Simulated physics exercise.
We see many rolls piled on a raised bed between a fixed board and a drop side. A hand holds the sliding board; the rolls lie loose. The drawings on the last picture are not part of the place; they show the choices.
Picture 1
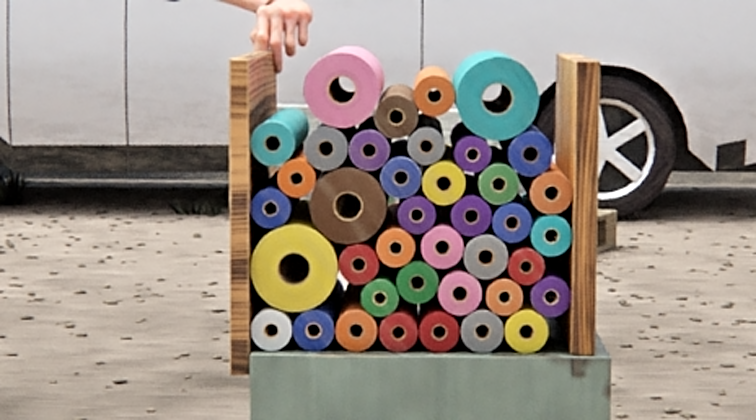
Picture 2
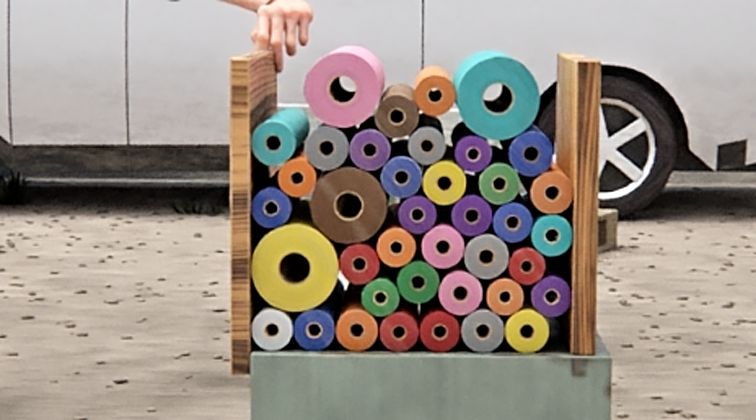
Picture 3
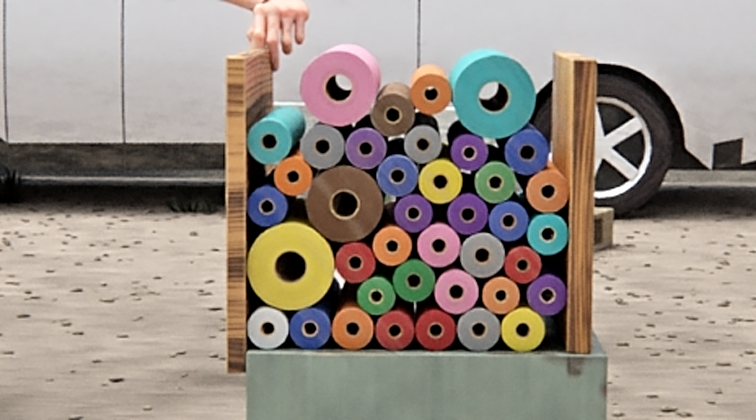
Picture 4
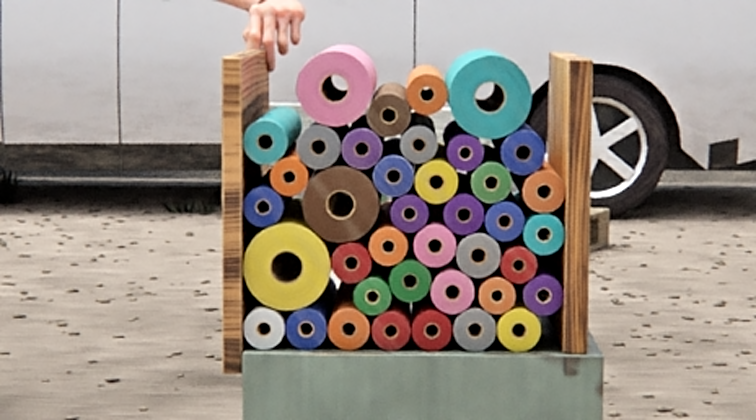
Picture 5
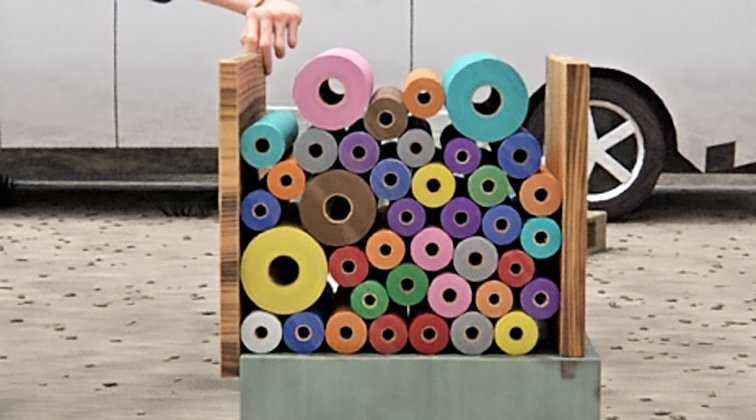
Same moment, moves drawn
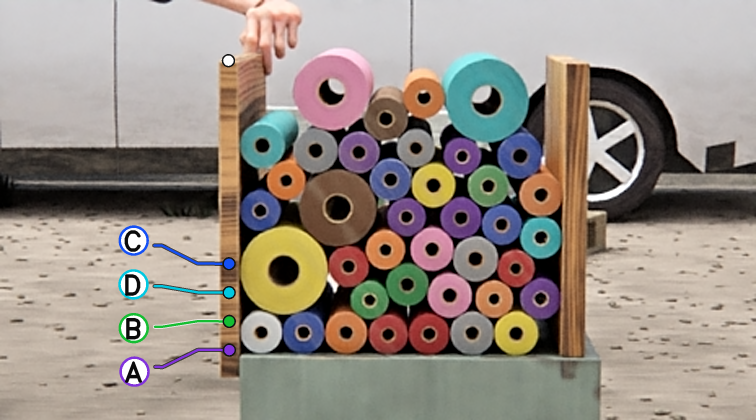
In front of a parked silver vehicle, a hand rested on a wooden board beside a stack of colourful rolls, and nothing moved among them as the whole view shifted very slightly.
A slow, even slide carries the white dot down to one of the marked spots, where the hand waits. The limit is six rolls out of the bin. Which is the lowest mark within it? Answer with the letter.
No lower than D.
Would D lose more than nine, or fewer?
Fewer than nine.
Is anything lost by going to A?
At A: Yes.
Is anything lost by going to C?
At C: Yes.
On the marked copy, A at (230, 350); B at (229, 321); C at (229, 264); D at (229, 293); the white dot at (229, 60).
With D. Early on, top of the board (239, 157).
Further on, top of the board (239, 263).
At the end, top of the board (240, 292), six out over the board.
As for the rest, A more than six out over the board; B more than six out over the board; C six out over the board.
